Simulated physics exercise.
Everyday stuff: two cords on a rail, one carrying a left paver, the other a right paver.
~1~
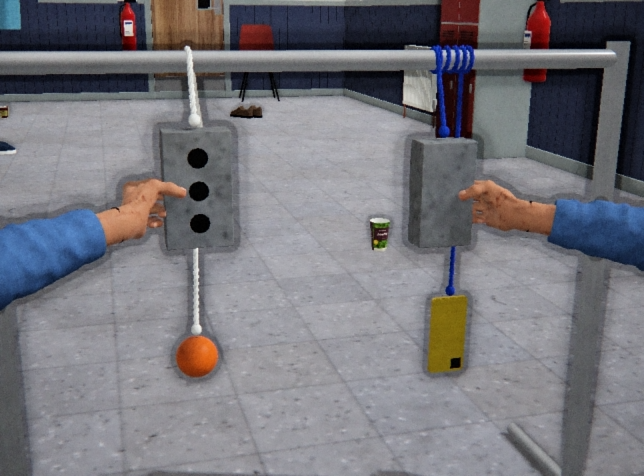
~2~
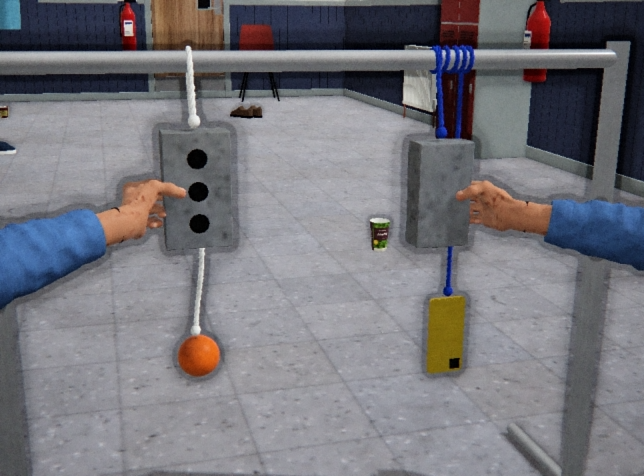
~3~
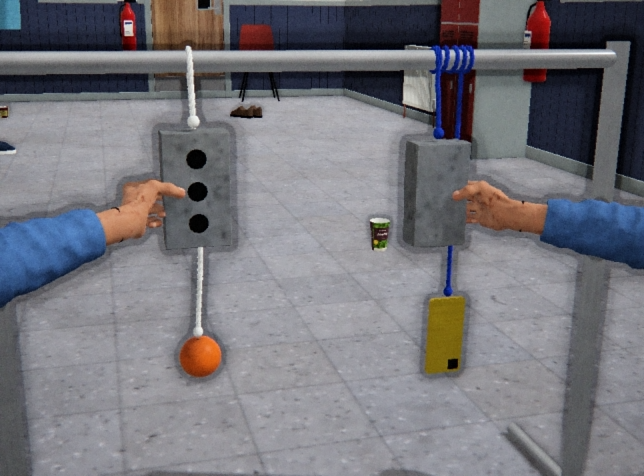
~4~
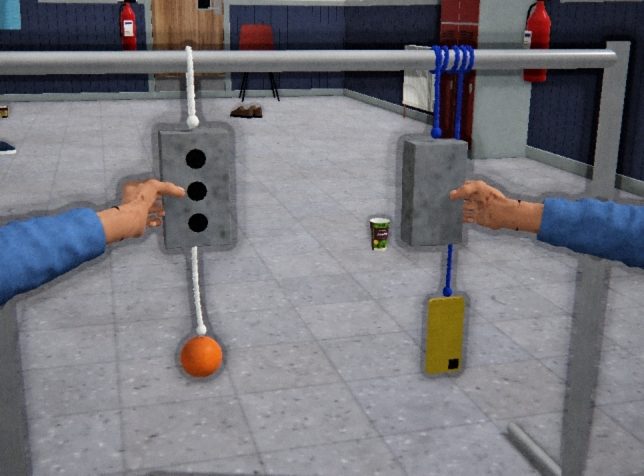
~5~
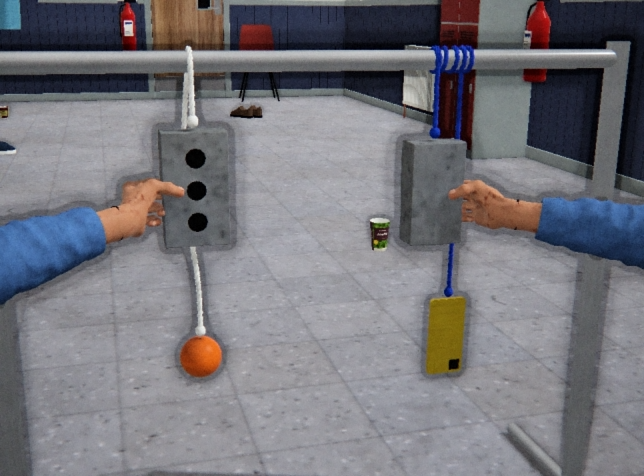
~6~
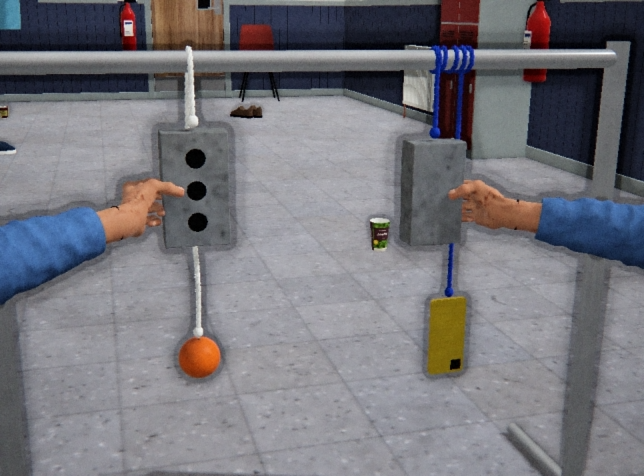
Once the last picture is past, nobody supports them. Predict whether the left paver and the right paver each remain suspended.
The left paver does not remain suspended. The right paver remains suspended.
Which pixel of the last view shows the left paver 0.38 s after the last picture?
By then it should be near pixel (199, 302).
Then, 0.38 s on from there, left paver dropping near (199, 302); right paver off the floor near (438, 141).
Then, 0.76 s on from there, left paver on the floor; right paver off the floor near (430, 178).
In the end, left paver on the floor; right paver off the floor near (434, 180). The left paver drops and the right paver keeps its height.
